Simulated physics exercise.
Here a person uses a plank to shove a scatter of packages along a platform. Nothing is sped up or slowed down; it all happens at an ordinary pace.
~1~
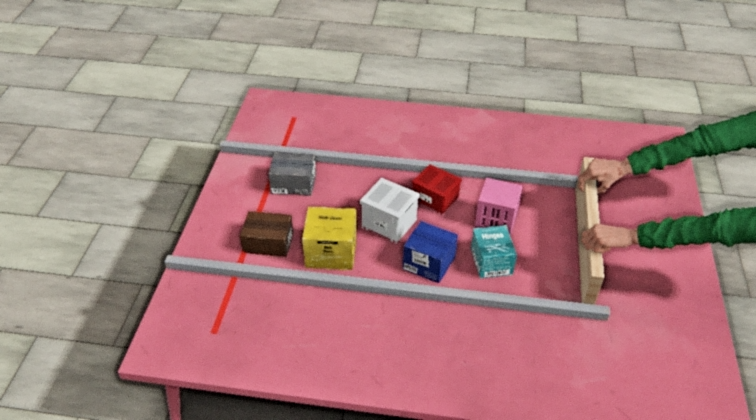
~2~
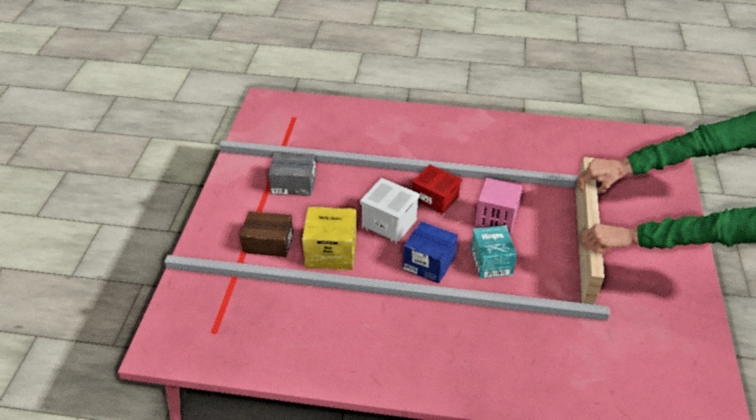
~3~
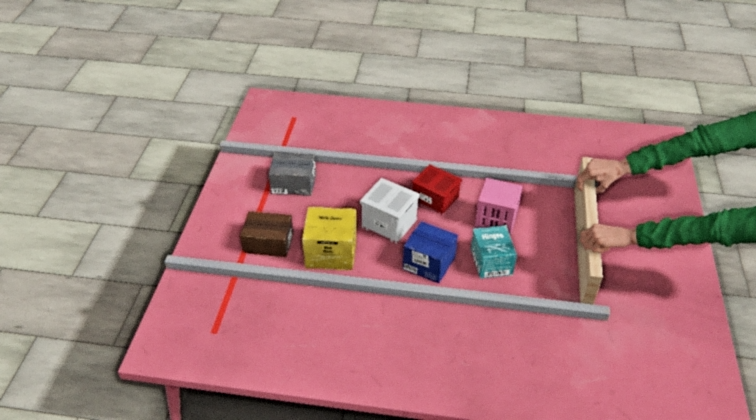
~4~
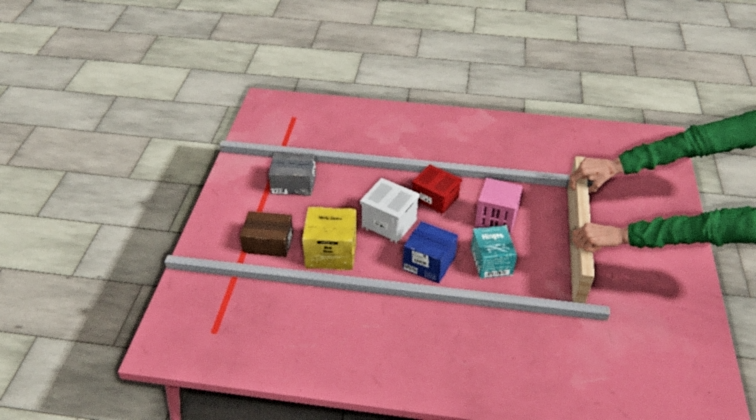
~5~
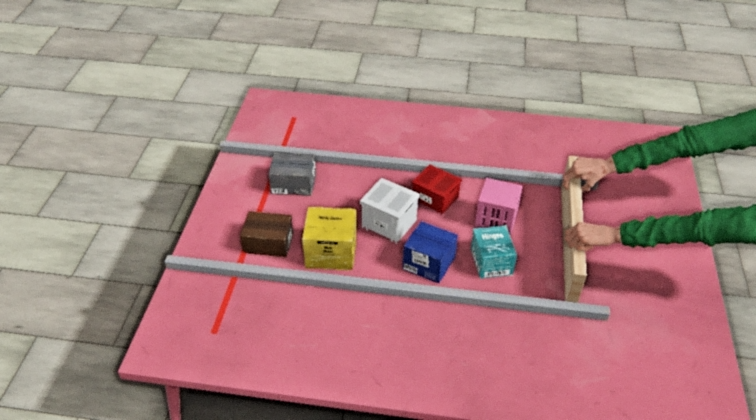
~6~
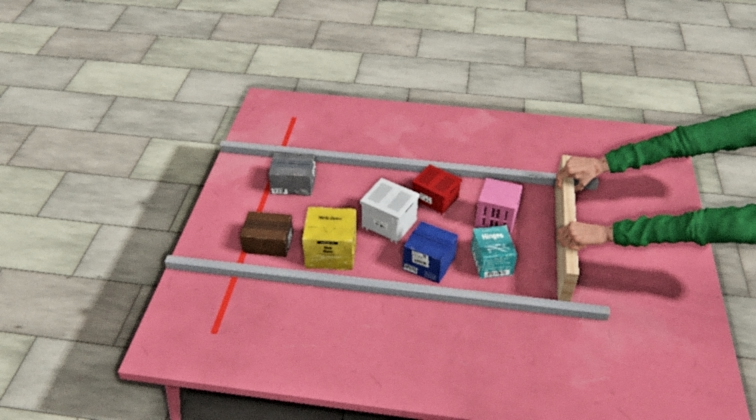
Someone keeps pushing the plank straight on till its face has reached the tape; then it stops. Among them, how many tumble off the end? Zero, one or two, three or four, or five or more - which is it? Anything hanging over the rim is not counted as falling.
The right band is one or two.
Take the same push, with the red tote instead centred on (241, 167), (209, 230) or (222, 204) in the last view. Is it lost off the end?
Place by place, it goes off the edge; goes off the edge; goes off the edge.
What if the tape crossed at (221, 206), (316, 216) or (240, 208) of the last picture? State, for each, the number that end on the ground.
Those tries give 5, 1 and 5.
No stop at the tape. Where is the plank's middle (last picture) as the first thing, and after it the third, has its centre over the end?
Near (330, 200) and (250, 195).
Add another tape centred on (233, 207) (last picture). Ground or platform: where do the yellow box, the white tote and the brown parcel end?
Taking them in turn: Yellow box ends up off it, white tote ends up off it, brown parcel ends up off it.
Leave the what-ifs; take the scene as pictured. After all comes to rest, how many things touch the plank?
Contact count: 3.
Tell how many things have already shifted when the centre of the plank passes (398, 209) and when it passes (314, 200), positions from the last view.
The first count is 7, and then it's 8.
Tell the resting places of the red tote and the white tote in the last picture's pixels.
Approximately (259, 160) for one, approximately (200, 198) for the other.
A little later, none off yet; brown parcel at rest near (267, 234); grey parcel at rest near (293, 174); yellow box at rest near (331, 239).
When it is over, the number that fall off is one or two; down, yellow box and brown parcel.
